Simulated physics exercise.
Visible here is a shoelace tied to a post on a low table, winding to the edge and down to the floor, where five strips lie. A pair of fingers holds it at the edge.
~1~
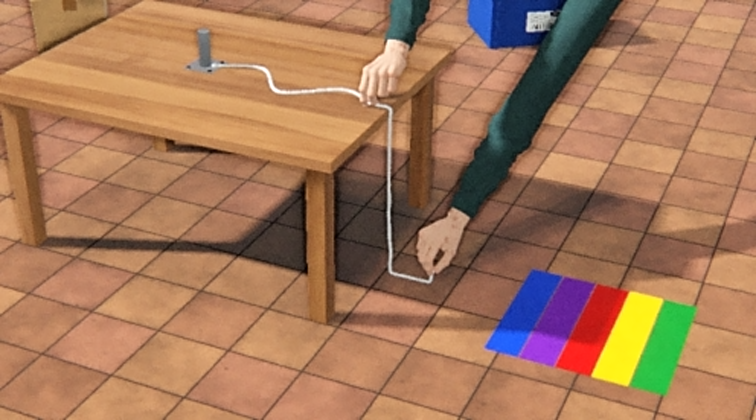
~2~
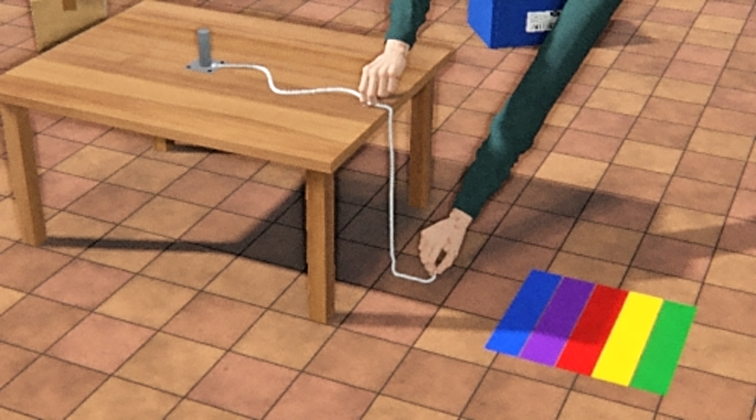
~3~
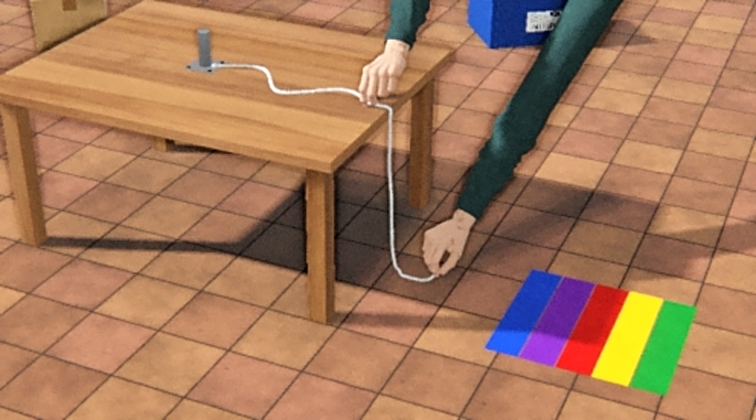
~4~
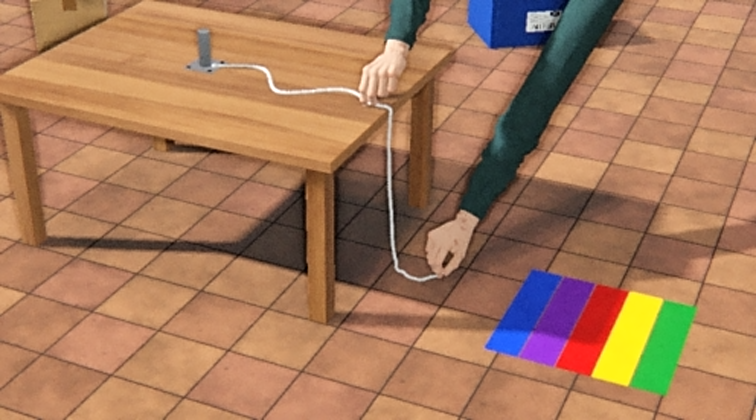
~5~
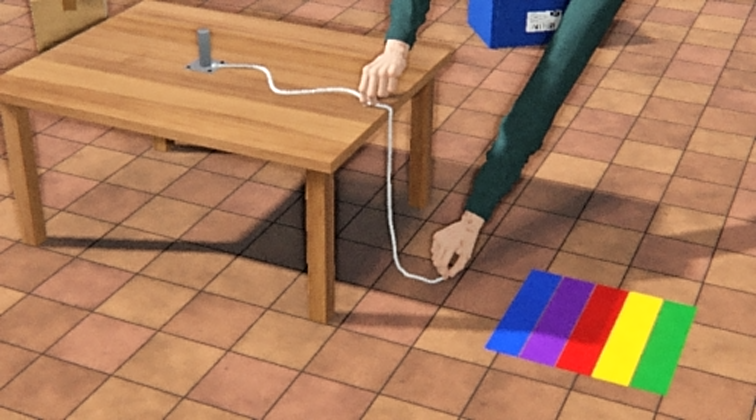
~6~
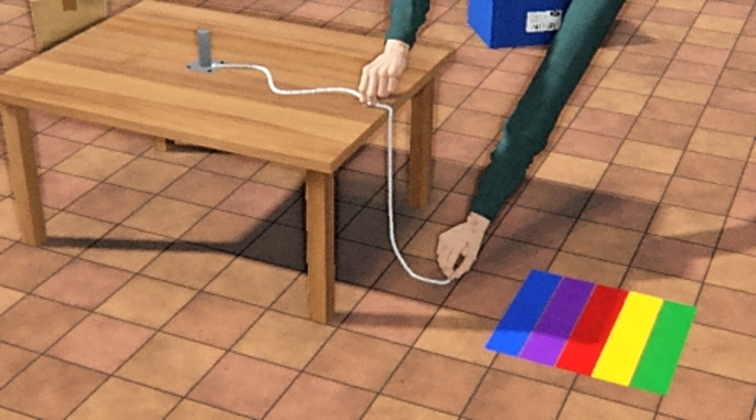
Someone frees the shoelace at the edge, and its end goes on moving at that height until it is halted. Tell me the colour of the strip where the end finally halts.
It halts over red.
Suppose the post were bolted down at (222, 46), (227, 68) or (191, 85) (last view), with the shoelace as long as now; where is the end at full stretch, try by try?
First try about (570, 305), second about (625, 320), third about (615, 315).
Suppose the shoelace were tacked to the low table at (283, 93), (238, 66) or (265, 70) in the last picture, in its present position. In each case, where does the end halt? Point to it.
Estimated spots in sequence: (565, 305), (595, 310), (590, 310).
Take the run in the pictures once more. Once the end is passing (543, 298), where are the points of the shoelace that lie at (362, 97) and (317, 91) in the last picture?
In order: (391, 111) and (344, 96).
Soon after, end near (543, 298); over blue.
After that, end near (579, 306); over purple.
At the stop, end near (599, 311); over red. It halts on the red strip.
